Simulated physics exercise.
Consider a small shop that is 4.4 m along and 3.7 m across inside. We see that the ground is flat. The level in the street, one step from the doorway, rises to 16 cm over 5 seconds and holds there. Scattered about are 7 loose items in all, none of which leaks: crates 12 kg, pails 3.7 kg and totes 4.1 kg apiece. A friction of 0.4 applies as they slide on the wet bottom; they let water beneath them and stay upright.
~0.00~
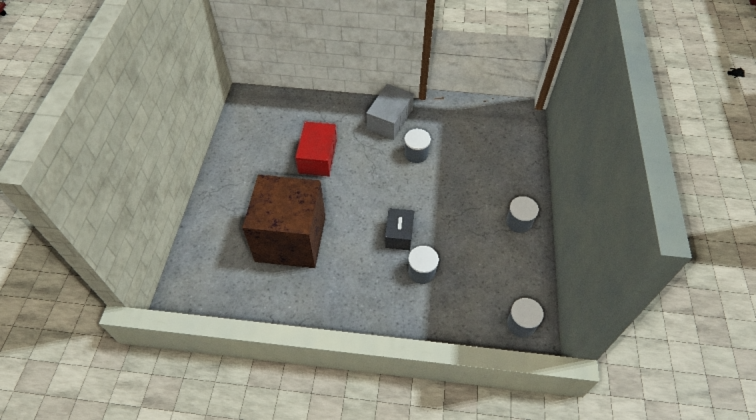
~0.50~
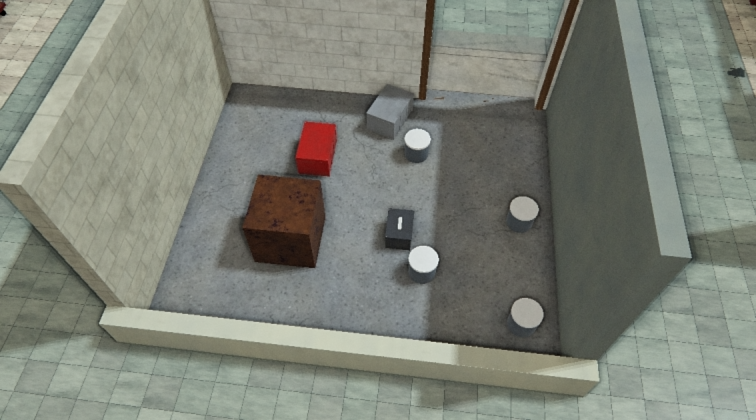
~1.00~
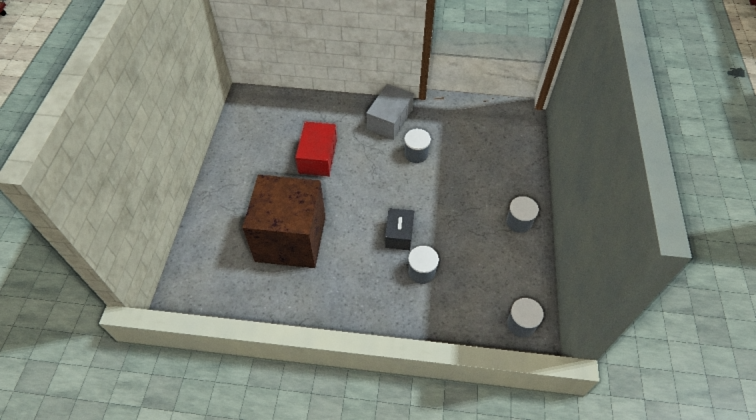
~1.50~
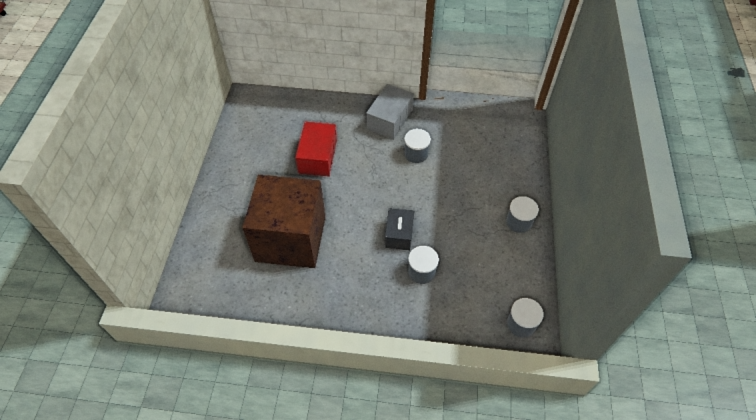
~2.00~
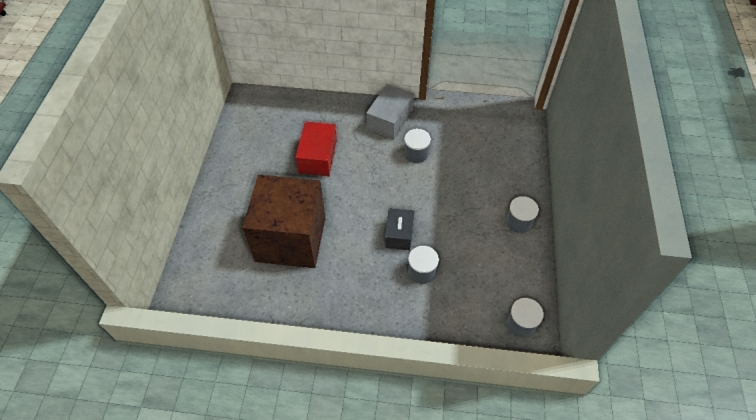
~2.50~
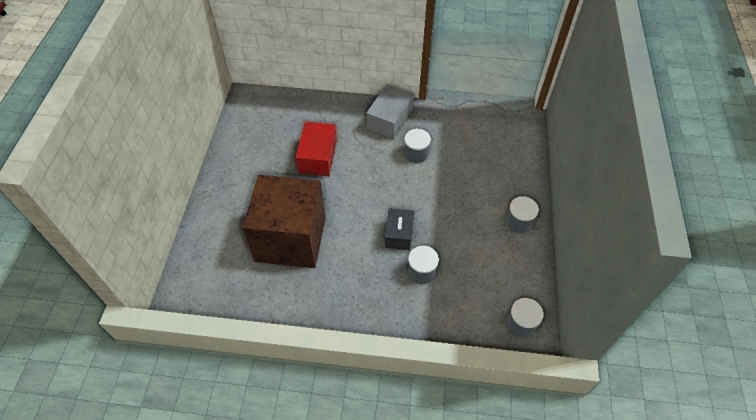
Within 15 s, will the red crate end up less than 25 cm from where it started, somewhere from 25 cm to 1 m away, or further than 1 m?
I'd say it gets moved somewhat.
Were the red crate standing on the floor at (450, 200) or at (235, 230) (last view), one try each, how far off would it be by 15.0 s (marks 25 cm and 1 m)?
Try one: Large displacement; try two: Large displacement.
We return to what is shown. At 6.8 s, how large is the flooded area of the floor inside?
Some 9.0 m2 of it.
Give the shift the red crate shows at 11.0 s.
0 cm or so by then.
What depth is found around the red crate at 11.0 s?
About 2 cm.
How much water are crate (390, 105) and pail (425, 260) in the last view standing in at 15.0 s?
Some 7 cm at the first, some 7 cm at the second.
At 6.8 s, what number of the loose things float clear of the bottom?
By my count, 2.
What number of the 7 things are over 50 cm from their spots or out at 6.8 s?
3.
After 3.5 s the red crate is near (316, 141), 0.0 m from its start, aground; 0 afloat.
After 6.8 s the red crate is near (316, 141), 0.0 m from its start, aground; 2 afloat.
After 11.0 s the red crate is near (316, 141), 0.0 m from its start, aground; 4 afloat.
After 15.0 s the red crate is near (286, 128), 0.4 m from its start, afloat; 7 afloat.
